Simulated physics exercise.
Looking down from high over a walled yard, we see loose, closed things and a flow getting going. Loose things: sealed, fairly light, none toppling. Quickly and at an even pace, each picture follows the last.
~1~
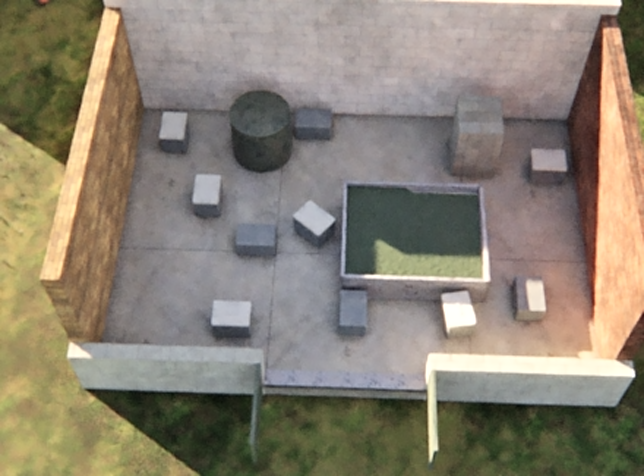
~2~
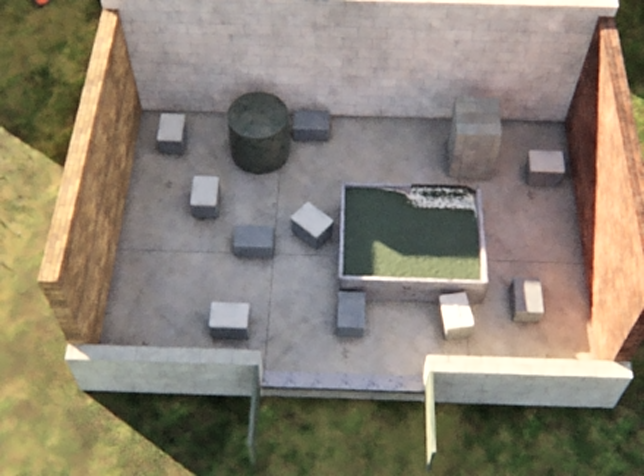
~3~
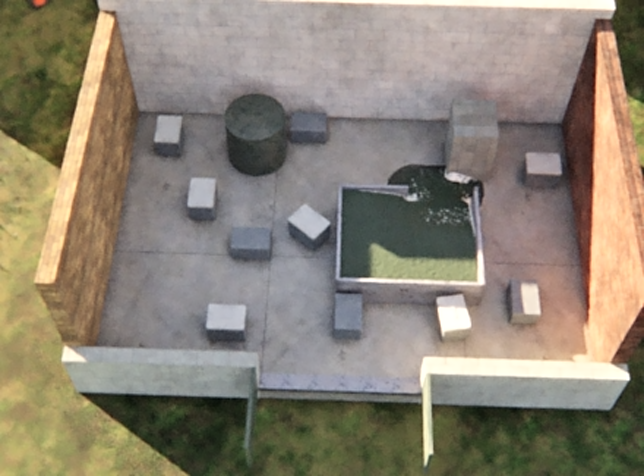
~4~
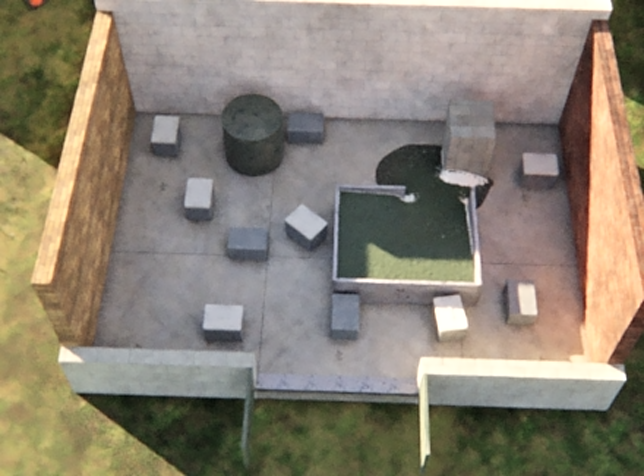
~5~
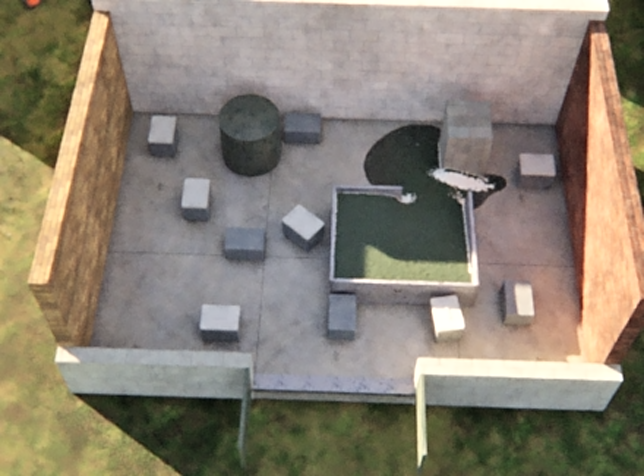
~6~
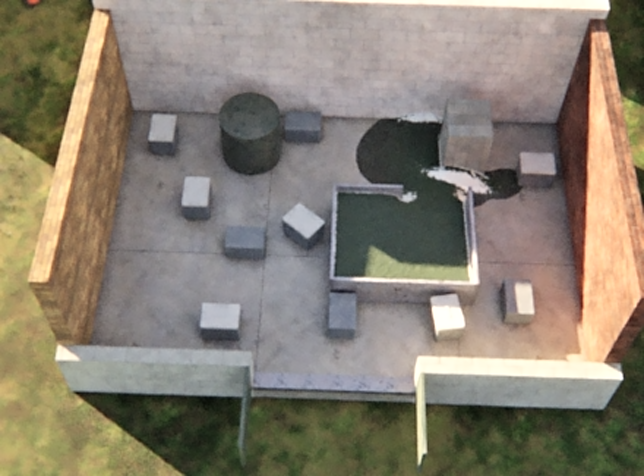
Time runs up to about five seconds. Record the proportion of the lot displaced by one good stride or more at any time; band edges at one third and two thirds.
The portion knocked well out of place is smaller than a third.
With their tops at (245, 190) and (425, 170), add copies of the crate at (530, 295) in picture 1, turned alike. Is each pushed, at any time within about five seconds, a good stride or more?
The first came up short, and the other did it.
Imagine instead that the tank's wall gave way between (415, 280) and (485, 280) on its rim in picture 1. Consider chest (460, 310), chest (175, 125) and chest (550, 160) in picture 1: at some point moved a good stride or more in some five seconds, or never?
As listed: Pushed that far, less than that, swept aside.
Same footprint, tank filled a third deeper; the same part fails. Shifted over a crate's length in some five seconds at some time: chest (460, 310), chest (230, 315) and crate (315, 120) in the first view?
Respectively, never gets that far, never gets that far, never gets that far.
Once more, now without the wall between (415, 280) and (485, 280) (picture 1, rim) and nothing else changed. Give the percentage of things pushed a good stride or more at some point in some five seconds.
Around 20 per cent.
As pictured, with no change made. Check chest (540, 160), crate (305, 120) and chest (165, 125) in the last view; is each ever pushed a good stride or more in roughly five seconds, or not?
Working through them in turn, I get shoved clear, never that far off, then never that far off.
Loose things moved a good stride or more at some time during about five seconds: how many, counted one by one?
Number: 2.
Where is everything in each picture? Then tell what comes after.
The first picture shows a chest at (231, 313), on the bottom; a crate at (314, 118) rests on the ground; 0 of 10 have shifted.
The second picture shows a chest at (229, 314) rests on the ground; a crate at (311, 120), on the bottom; 0 of 10 have shifted.
The third picture shows a chest at (226, 316) rests on the ground; a crate at (309, 122) rests on the ground; 0 of 10 have shifted.
The fourth picture shows a chest at (223, 317) rests on the ground; a crate at (306, 122), on the bottom; 0 of 10 have shifted.
The fifth picture shows a chest at (220, 317) rests on the ground; a crate at (303, 122), on the bottom; 0 of 10 have shifted.
The sixth picture shows a chest at (220, 315) rests on the ground; a crate at (303, 121) rests on the ground; 0 of 10 have shifted.
A moment on, 0 of 10 are well off their spots; 0 afloat.
Next, 0 of 10 are well off their spots; 2 afloat.
Later, 0 of 10 are well off their spots; 2 afloat.
In the end, 2 of 10 are well off their spots, and 2 have been at some point; 1 afloat.
